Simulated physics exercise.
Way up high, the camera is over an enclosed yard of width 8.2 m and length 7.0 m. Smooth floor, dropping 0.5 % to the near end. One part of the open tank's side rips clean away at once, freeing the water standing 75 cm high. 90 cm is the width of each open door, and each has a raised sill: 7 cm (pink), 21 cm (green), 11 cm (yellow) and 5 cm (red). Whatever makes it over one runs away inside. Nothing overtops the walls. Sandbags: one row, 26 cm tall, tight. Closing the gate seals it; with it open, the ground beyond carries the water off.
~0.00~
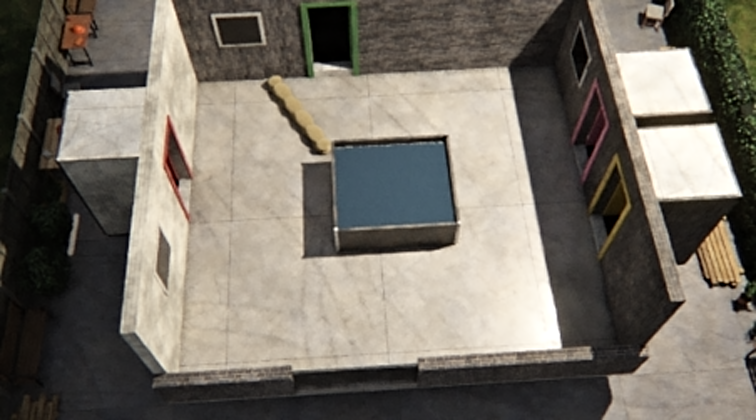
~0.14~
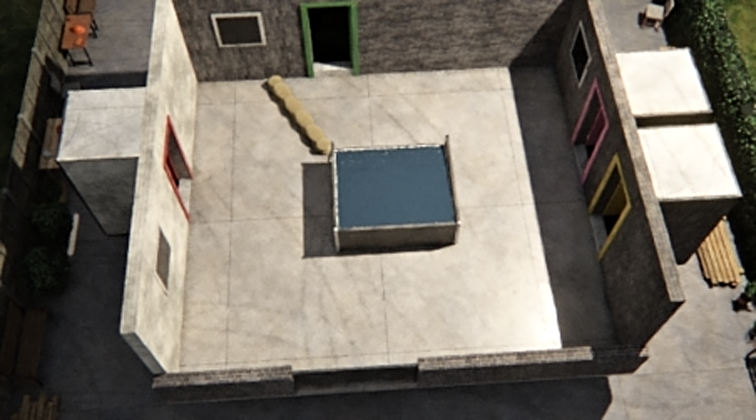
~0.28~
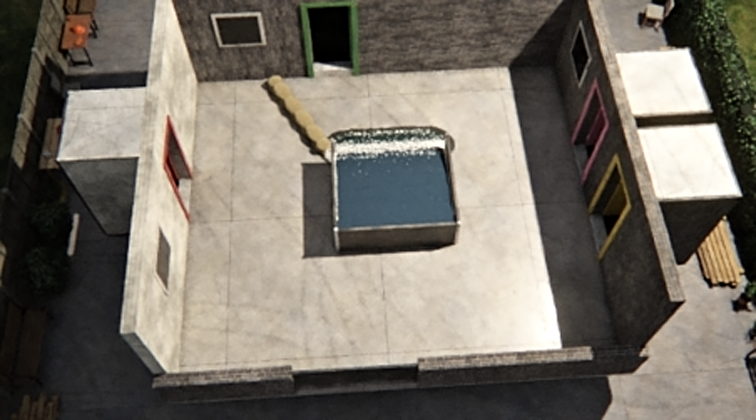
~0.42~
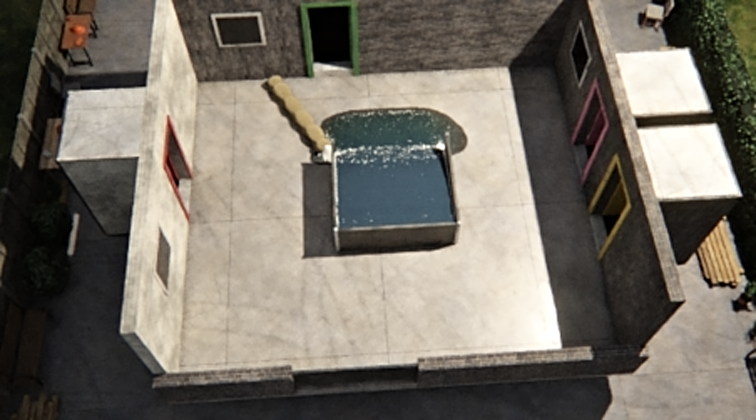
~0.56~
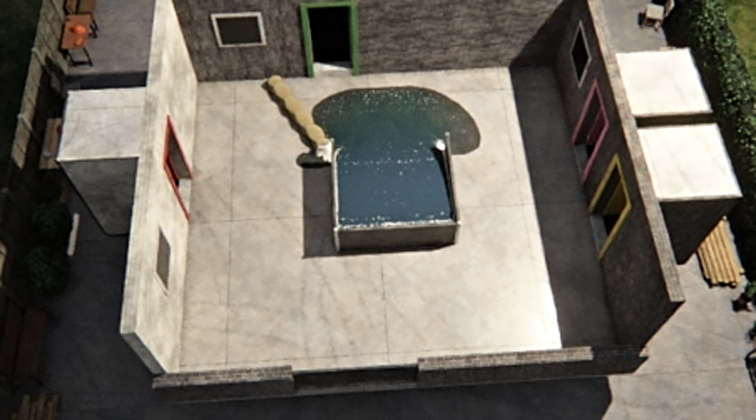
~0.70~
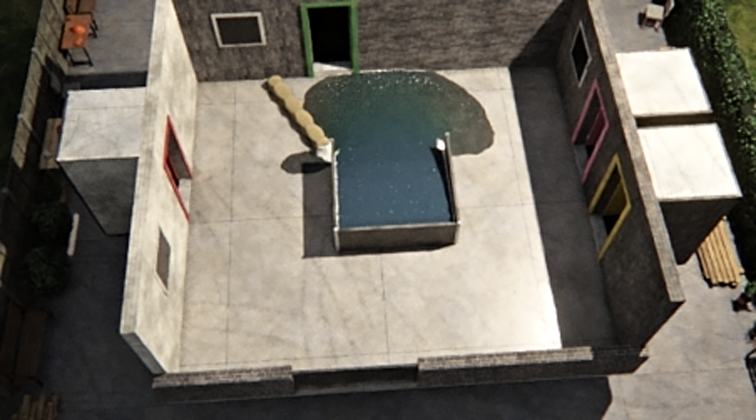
Water pouring from the far side of an open tank in a walled yard, spreading across the pale floor toward the green-framed doorway.
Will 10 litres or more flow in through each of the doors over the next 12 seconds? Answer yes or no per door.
Pink door: Yes, green door: Yes, yellow door: No, red door: No.
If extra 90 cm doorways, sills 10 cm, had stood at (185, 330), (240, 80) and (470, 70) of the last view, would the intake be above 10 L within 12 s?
So, in the order given, it's shy of the mark, then shy of the mark, then beyond the mark.
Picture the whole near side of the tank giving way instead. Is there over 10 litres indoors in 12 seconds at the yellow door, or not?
Note: Yellow door, short of the mark.
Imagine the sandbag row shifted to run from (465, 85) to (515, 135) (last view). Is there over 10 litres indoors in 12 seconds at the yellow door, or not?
Next, yellow ends up on the low side.
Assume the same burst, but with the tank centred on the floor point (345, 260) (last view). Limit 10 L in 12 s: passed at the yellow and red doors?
Yellow gets no more than that, red gets more than that.
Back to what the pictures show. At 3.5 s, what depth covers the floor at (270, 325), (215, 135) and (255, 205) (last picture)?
Depths: About 0, 6 and 0 centimetres.
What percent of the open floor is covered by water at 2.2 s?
I'd guess around 25 %.
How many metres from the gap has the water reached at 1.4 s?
3.6 m.
After 1.4 s water covers 20 % of the floor and is deepest (49 cm) near (389, 84); pink door not reached, green door 40 cm at the sill, 38 L in, yellow door not reached, red door not reached.
After 2.2 s water covers 25 % of the floor and is deepest (48 cm) near (285, 83); pink door not reached, green door 37 cm at the sill, 116 L in, yellow door not reached, red door not reached.
After 3.5 s water covers 40 % of the floor and is deepest (32 cm) near (285, 83); pink door 10 cm at the sill, 0 L in, green door 28 cm at the sill, 178 L in, yellow door 3 cm at the sill, 0 L in, red door 2 cm at the sill, 0 L in.
After 7.0 s water covers 80 % of the floor and is deepest (16 cm) near (564, 333); pink door 12 cm at the sill, 29 L in, green door 7 cm at the sill, 191 L in, yellow door 8 cm at the sill, 0 L in, red door 2 cm at the sill, 0 L in.
After 12.0 s water covers 85 % of the floor and is deepest (13 cm) near (336, 140); pink door 6 cm at the sill, 44 L in, green door 10 cm at the sill, 191 L in, yellow door 4 cm at the sill, 0 L in, red door 1 cm at the sill, 0 L in.
